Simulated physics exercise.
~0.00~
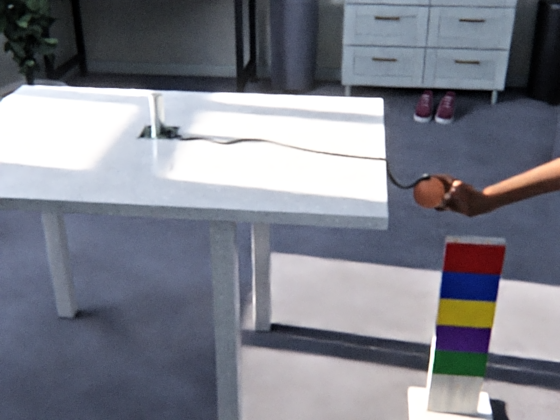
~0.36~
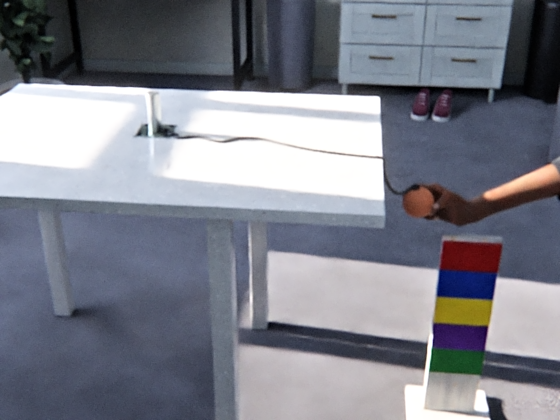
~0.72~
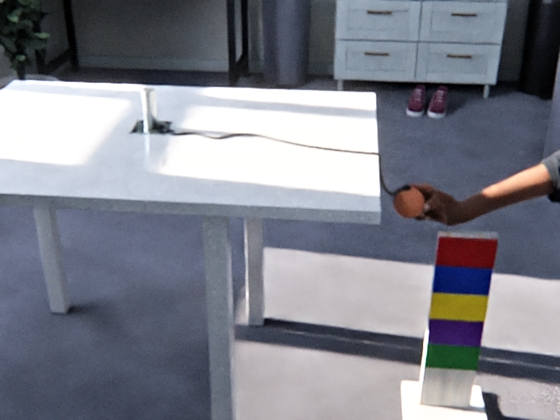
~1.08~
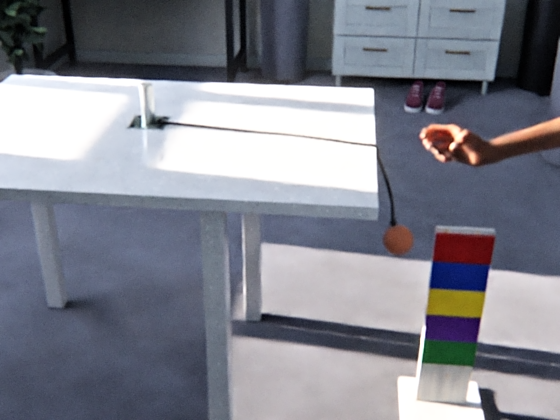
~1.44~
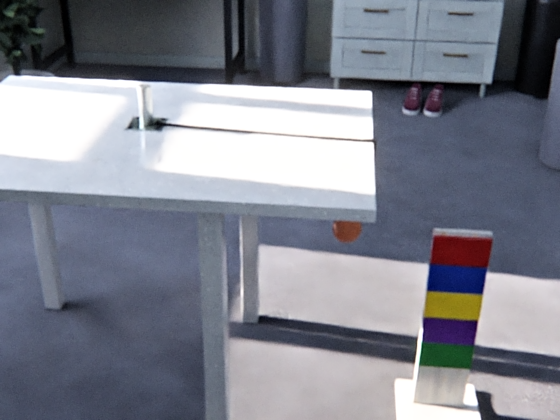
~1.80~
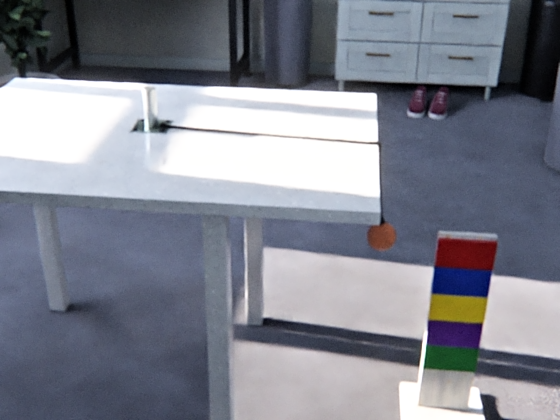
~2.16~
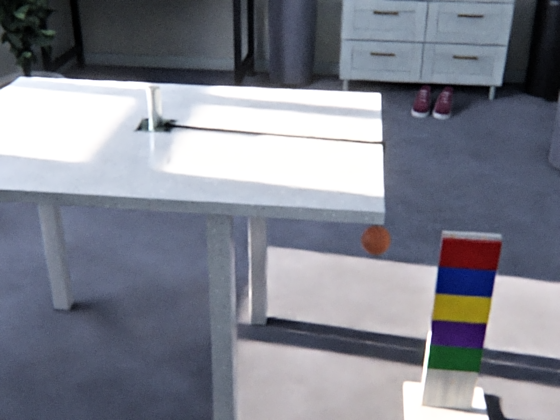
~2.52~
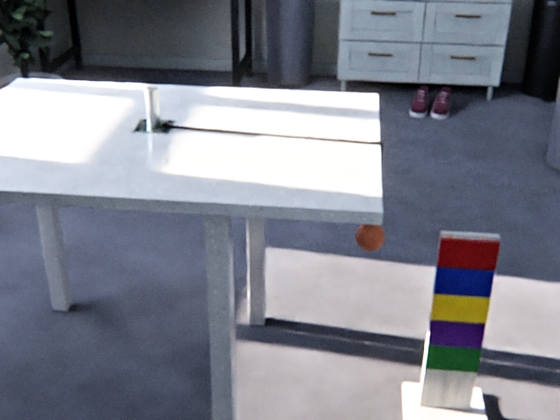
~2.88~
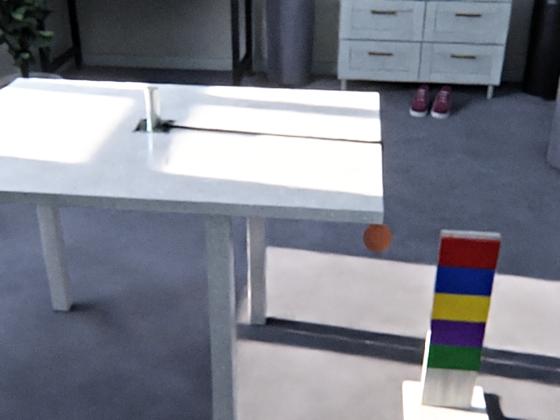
An orange ball hangs on a dark cord that runs across a white table from a short pale post, seen from slightly above by a gently swaying handheld camera in a grey-carpeted room. At the right, a hand holds the ball just off the table's edge, above an upright scale banded red, blue, yellow, purple and green from top to bottom. The hand eases it left and slightly down, then lets go and withdraws. The ball drops, swings left beneath the tabletop and comes back right. It finally hangs near the edge, barely swaying, level with the red band.
